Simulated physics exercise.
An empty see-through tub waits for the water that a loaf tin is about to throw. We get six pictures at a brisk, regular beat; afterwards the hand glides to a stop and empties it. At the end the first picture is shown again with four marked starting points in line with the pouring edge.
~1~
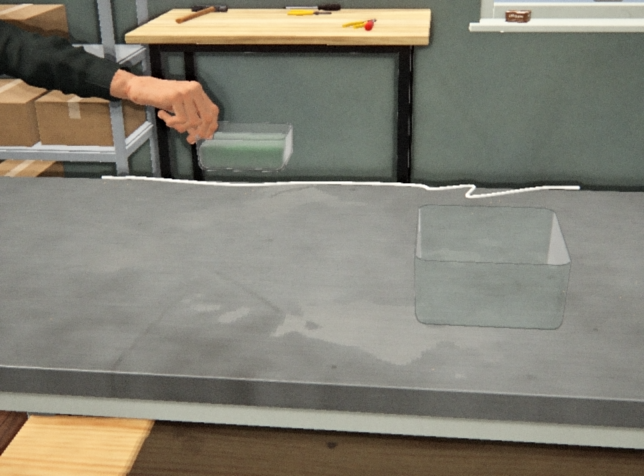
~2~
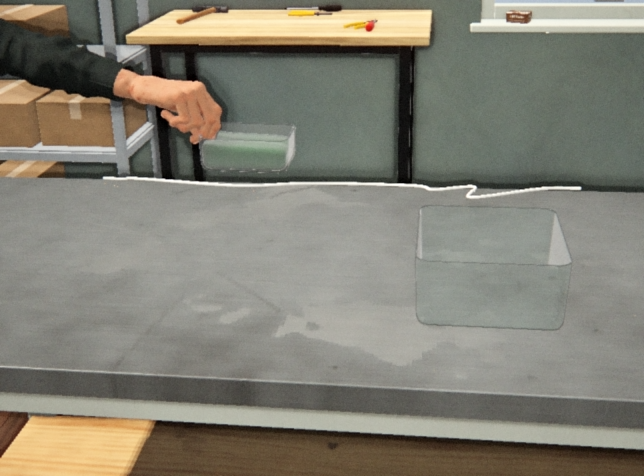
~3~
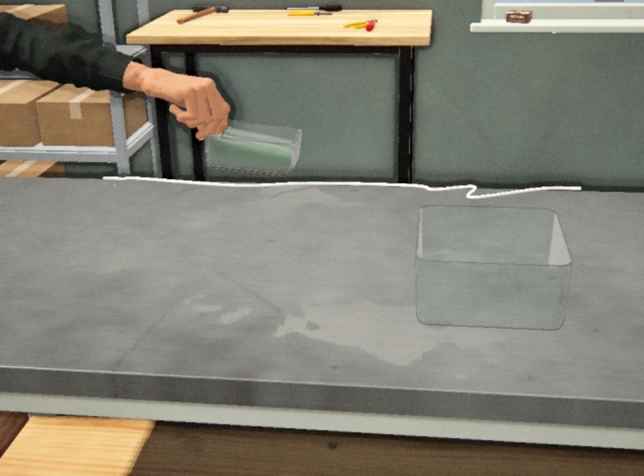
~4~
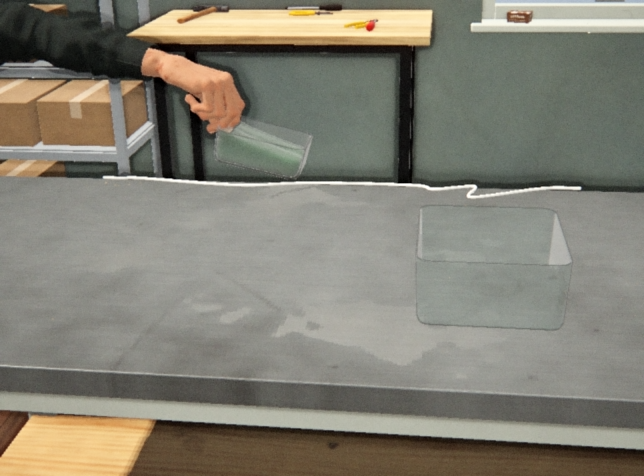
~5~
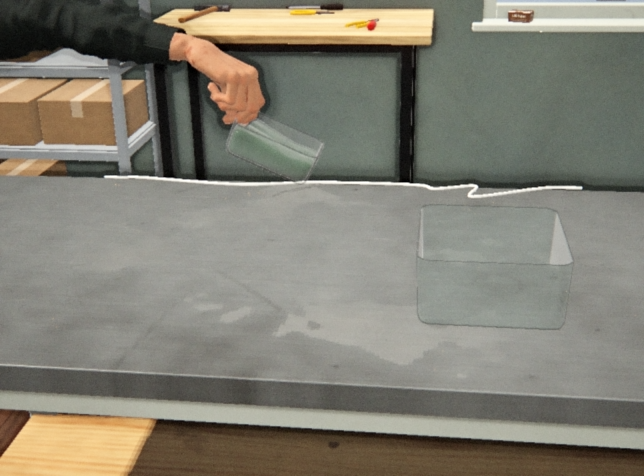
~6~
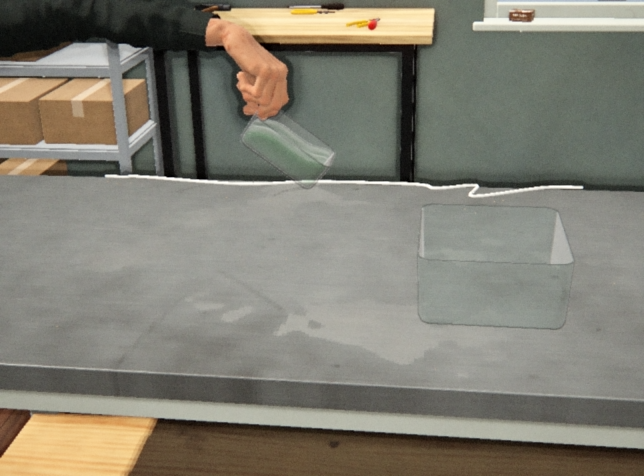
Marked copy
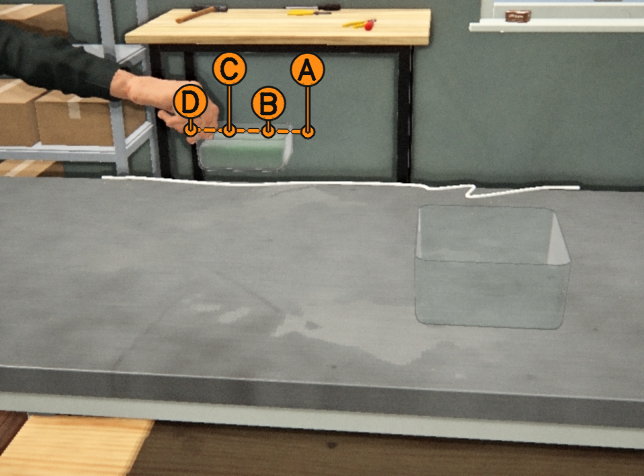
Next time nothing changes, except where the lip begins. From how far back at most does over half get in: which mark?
A is the one.
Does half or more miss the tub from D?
Yes.
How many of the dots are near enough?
One of the four.
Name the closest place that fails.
The answer is B.
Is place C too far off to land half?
Yes, that goes wrong.
On the marked copy, A at (307, 131); B at (268, 131); C at (229, 130); D at (190, 129).
If A is chosen, about 76 % lands in the tub, 15 % falls short and 9 % goes beside or beyond.
If B is chosen, about 5 % lands in the tub, 91 % falls short and 3 % goes beside or beyond.
If C is chosen, about 0 % lands in the tub, 100 % falls short.
If D is chosen, about 0 % lands in the tub, 100 % falls short.
